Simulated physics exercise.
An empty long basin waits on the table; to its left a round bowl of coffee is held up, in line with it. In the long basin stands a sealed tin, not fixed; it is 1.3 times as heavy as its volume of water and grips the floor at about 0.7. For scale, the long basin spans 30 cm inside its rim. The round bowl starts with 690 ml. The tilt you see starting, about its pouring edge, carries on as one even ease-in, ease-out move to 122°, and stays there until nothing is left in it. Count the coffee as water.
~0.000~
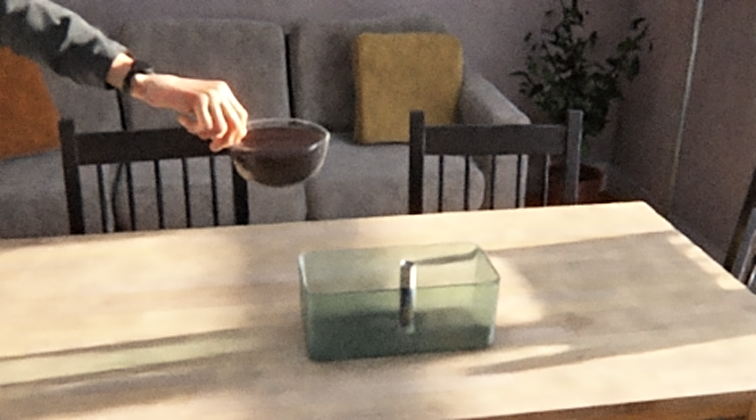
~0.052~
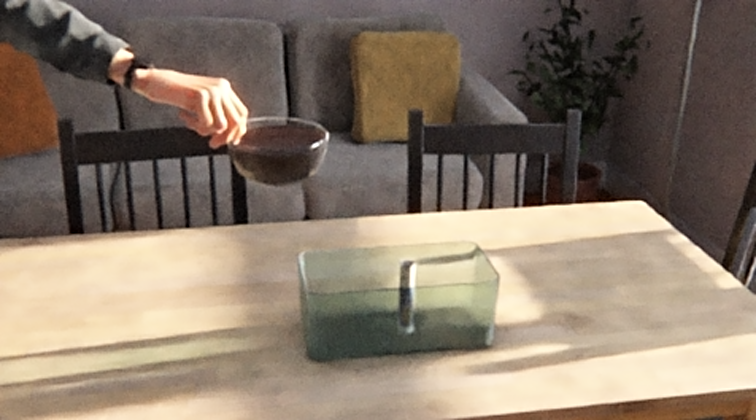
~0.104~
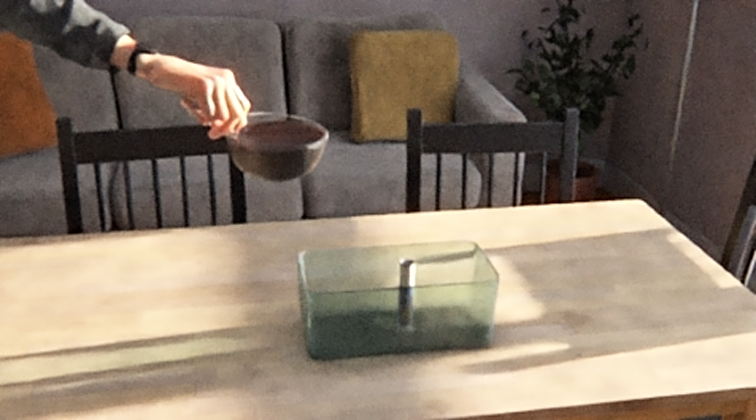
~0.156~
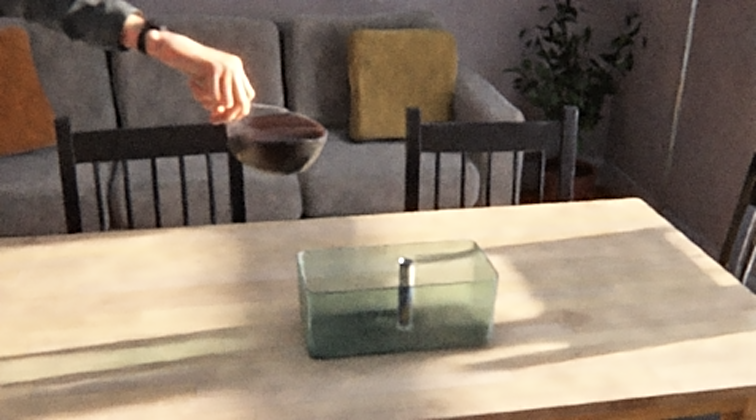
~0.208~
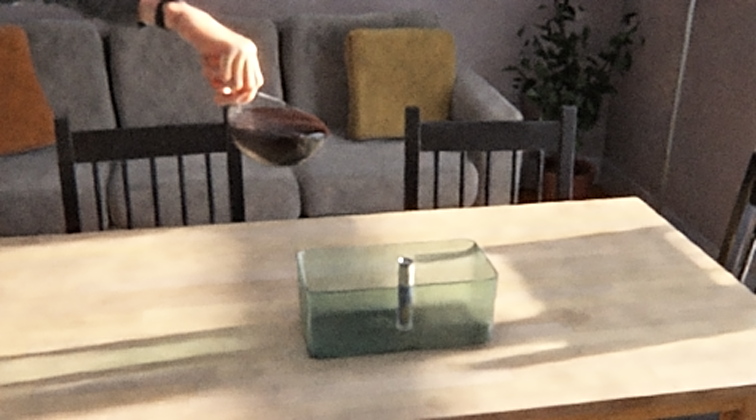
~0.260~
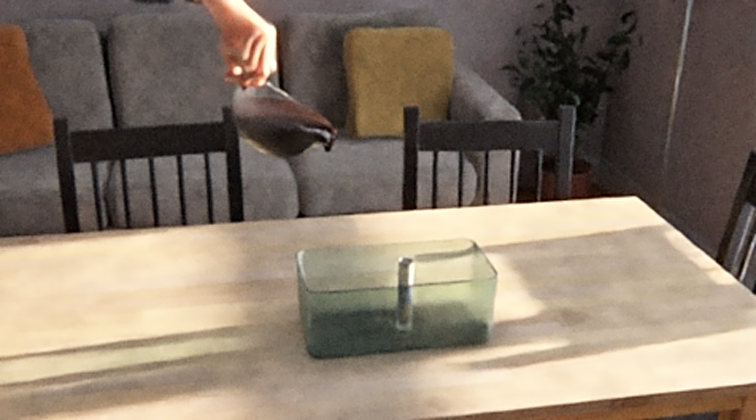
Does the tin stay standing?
The tin stays up.
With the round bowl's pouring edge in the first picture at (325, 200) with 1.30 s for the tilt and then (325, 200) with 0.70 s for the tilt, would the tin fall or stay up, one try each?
First it goes over; then it topples.
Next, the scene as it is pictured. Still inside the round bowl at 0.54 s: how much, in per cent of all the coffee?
Near 12 in a hundred.
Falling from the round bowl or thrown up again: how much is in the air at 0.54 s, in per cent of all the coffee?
Near 78 in a hundred.
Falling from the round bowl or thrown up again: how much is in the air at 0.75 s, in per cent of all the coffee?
About 10 per cent.
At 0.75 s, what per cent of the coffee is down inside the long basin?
About 90 per cent.
After 0.54 s the tilt is 107° and 11 per cent is still to pour; the tin stands where it began.
After 0.75 s the tilt is 122° and 0 per cent is still to pour; the tin stands where it began.
After 0.96 s the tilt is 122° and 0 per cent is still to pour; the tin stands where it began.
After 1.20 s the tilt is 122° and 0 per cent is still to pour; the tin stands where it began.
In the end the tin stands where it began.
